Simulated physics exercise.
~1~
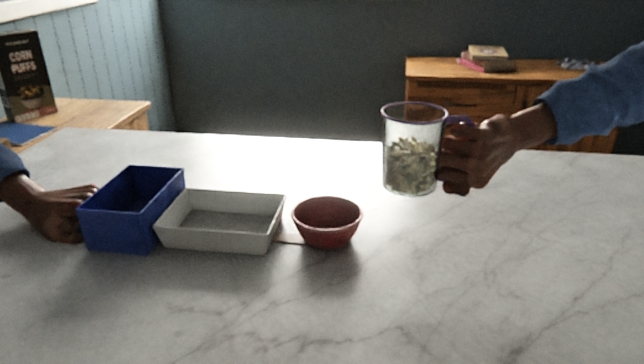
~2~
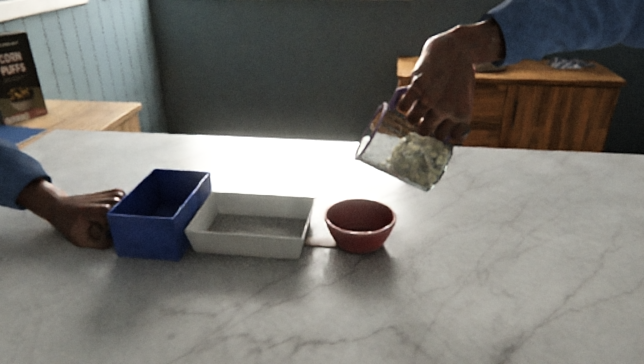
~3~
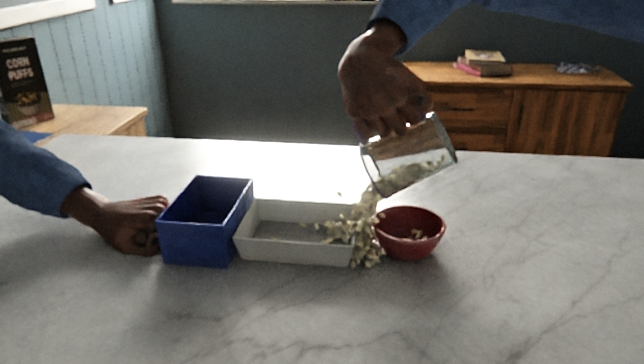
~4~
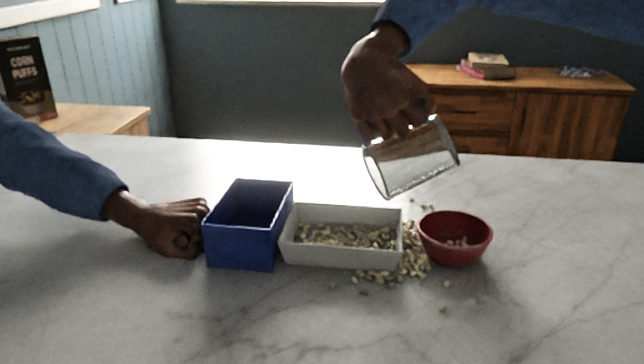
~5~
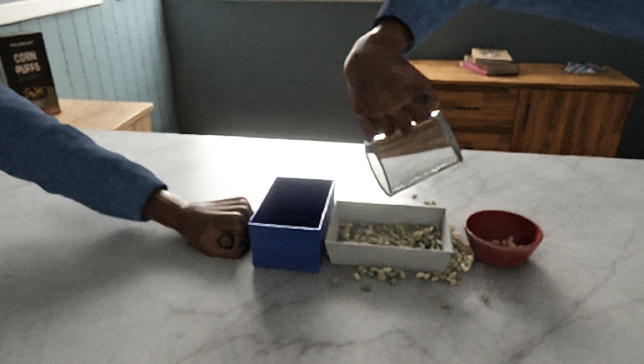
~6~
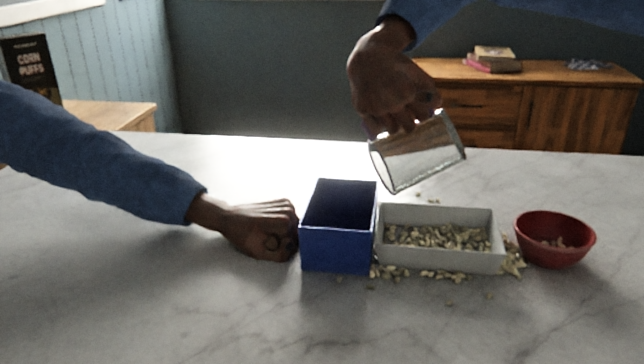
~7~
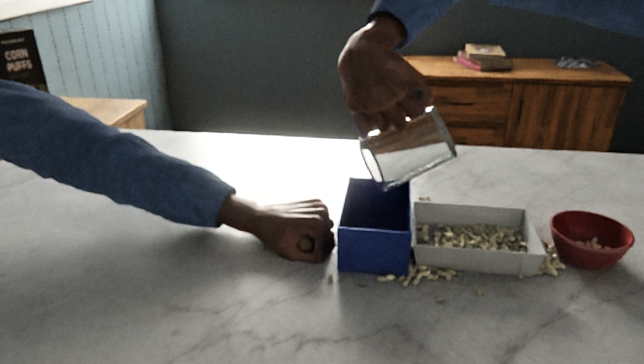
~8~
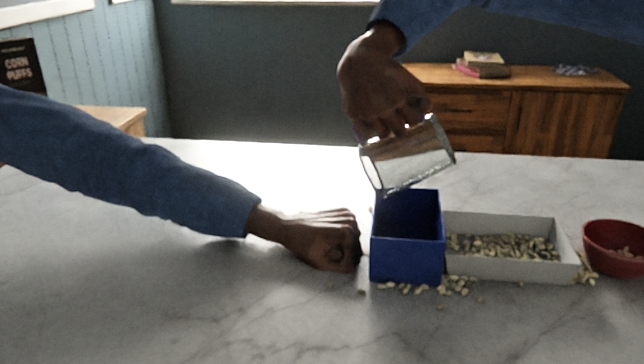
In this clip, a hand pushes a joined blue tin, white tin and red bowl rightward across a marble table while another tips a cup of white beans, which land mostly in the white tin, with many scattered outside, a few in the bowl and none in the blue tin.
